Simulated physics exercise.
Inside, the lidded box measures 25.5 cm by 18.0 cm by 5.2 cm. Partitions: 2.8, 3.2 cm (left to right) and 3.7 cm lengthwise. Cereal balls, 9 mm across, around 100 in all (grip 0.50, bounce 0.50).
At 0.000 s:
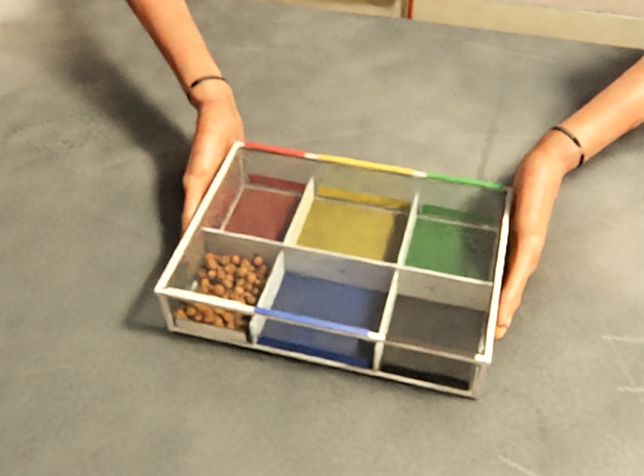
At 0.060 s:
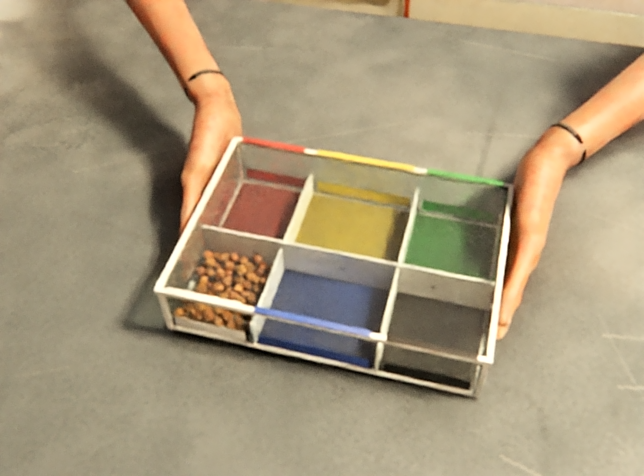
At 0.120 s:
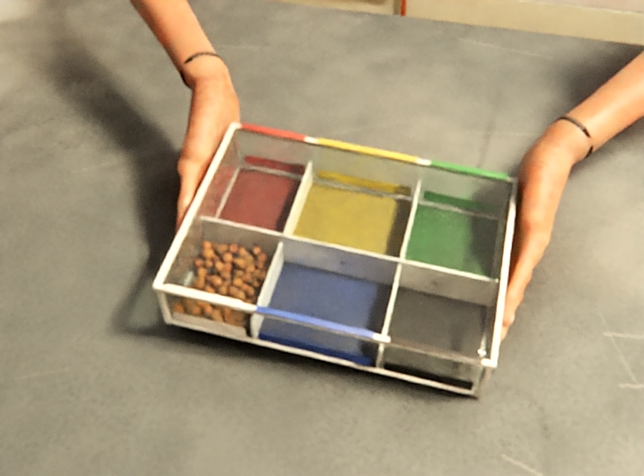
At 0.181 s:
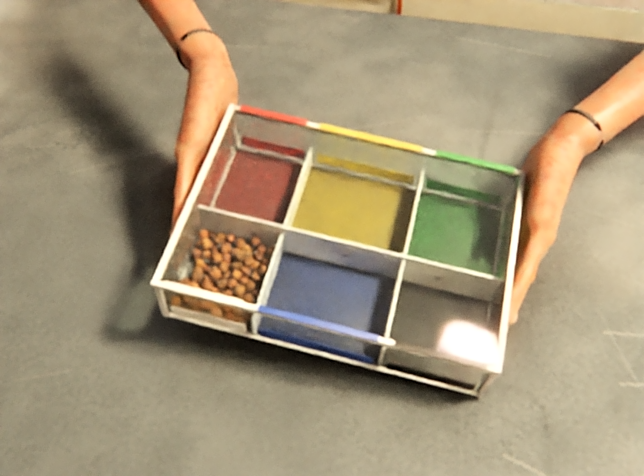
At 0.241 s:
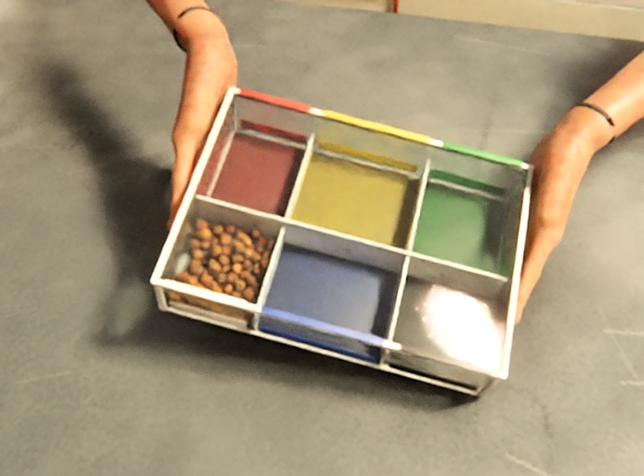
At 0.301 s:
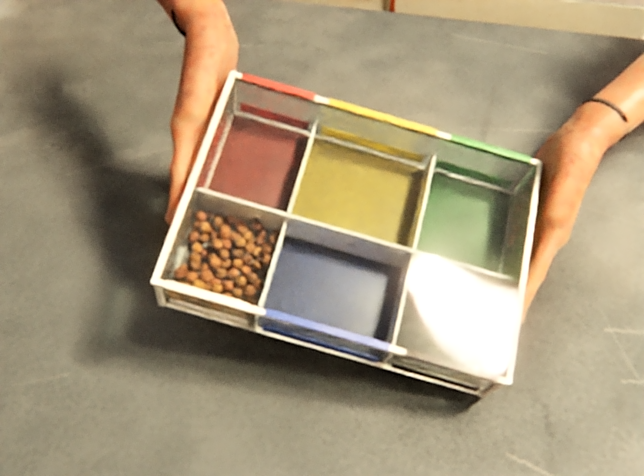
Two hands tilting a clear six-compartment box on a grey surface, brown balls staying bunched front left as glare spreads front right.
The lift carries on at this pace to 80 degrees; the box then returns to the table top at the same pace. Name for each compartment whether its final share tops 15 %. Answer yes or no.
Red no, blue yes, green no, yellow no, white yes, black no.
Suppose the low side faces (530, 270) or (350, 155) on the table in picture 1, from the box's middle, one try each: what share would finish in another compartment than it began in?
Some 55 and 5 per cent.
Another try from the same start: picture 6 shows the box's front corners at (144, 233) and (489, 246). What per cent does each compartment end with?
Red 5, blue 0, green 0, yellow 0, white 95, black 0.
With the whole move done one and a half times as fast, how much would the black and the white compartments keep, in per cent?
In that case black 0, white 70.
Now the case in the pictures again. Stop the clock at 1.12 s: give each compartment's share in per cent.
Red 0, blue 5, green 0, yellow 0, white 95, black 0.
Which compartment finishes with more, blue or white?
The white compartment.
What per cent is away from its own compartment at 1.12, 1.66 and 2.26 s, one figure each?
About 5, 25, 25.
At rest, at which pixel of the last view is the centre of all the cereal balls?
At about (243, 323).
After 1.12 s, tilt 79 degrees; blue 5 %, white 95 %.
Then, at 1.66 s, tilt 34 degrees; blue 25 %, white 75 %.
After 2.26 s, tilt 0 degrees; blue 25 %, white 75 %.
In the end, at 2.6 s, red 0 %, blue 25 %, green 0 %, yellow 0 %, white 75 %, black 0 %.
